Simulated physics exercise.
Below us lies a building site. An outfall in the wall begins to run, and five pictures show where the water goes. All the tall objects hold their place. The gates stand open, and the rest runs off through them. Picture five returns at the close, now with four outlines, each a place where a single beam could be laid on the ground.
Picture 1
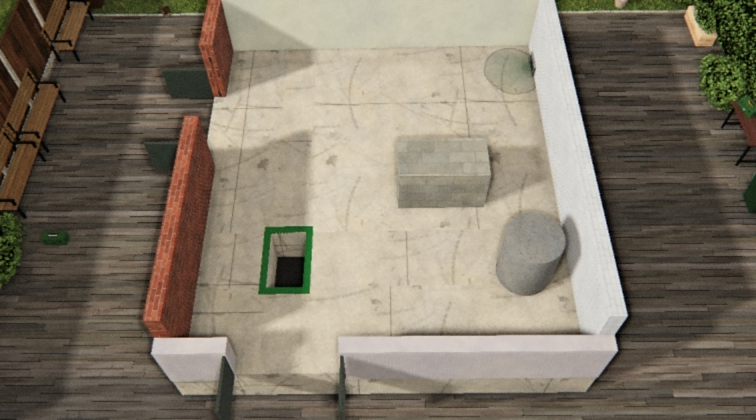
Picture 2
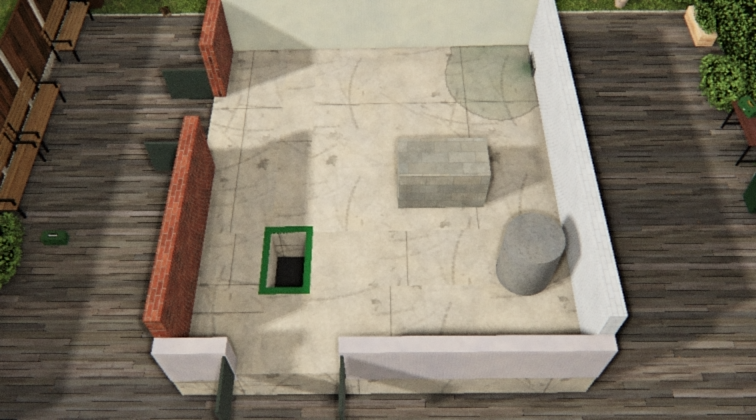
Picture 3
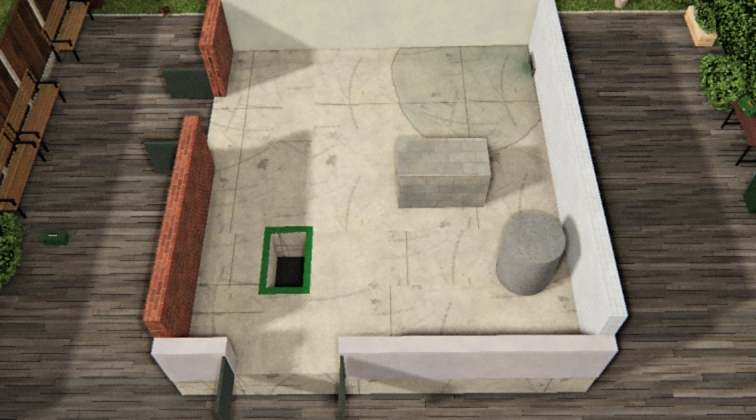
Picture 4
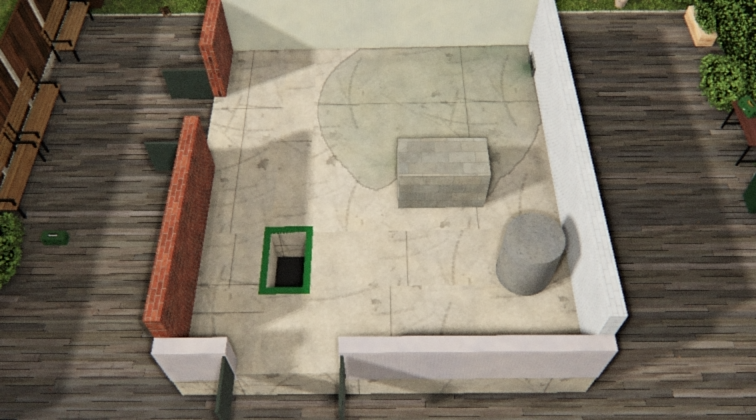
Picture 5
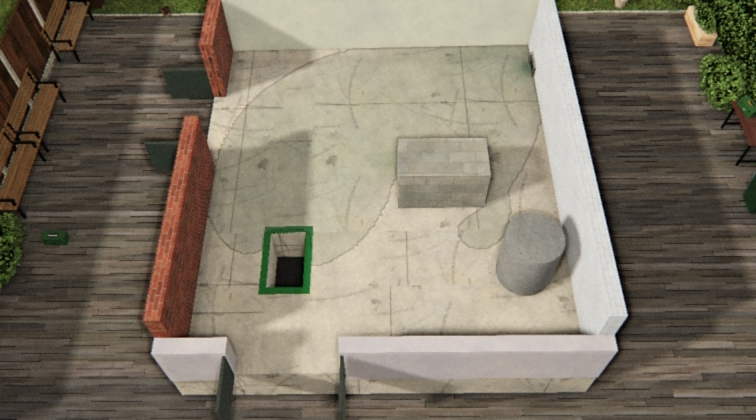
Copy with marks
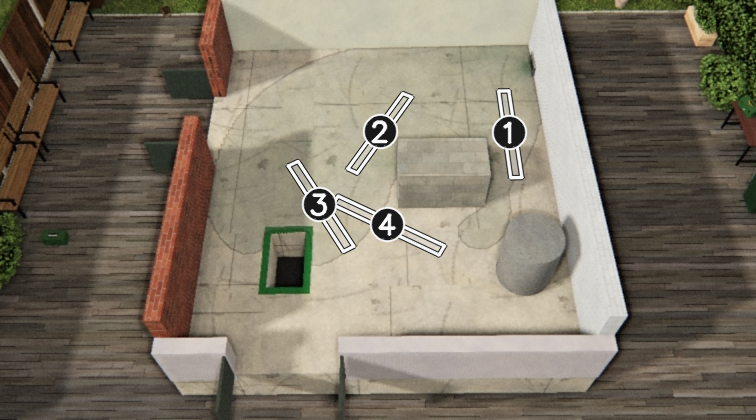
The video shows a walled yard seen from above, where a thin sheet of water spreads from the upper right corner across the pale floor, passing around a grey block and reaching a green-framed opening at lower left.
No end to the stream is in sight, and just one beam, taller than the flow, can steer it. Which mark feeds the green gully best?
Place 2.
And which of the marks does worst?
3.
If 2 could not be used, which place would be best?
1.
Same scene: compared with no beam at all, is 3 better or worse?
Worse.
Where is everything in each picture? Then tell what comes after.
Outfall at (533, 65); green gully at (287, 259); open gate at (289, 359); open gate at (221, 131); water covers 2 % of the ground and shows as far out as (491, 59); green gully still dry.
Water covers 8 % of the ground and shows as far out as (456, 92); green gully still dry.
Water covers 17 % of the ground and shows as far out as (398, 91); green gully still dry.
Water covers 31 % of the ground and shows as far out as (364, 184); green gully still dry.
Water covers 51 % of the ground and shows as far out as (227, 235); green gully taking water.
On the marked copy, 1 from (516, 177) to (503, 90); 2 from (352, 170) to (407, 95); 3 from (293, 163) to (348, 248); 4 from (335, 200) to (441, 250).
With 1, about 30 % of the stream runs into the green gully, about 70 % out by the gates.
With 2, about 40 % of the stream runs into the green gully, about 59 % out by the gates.
With 3, about 11 % of the stream runs into the green gully, about 89 % out by the gates.
With 4, about 22 % of the stream runs into the green gully, about 78 % out by the gates.
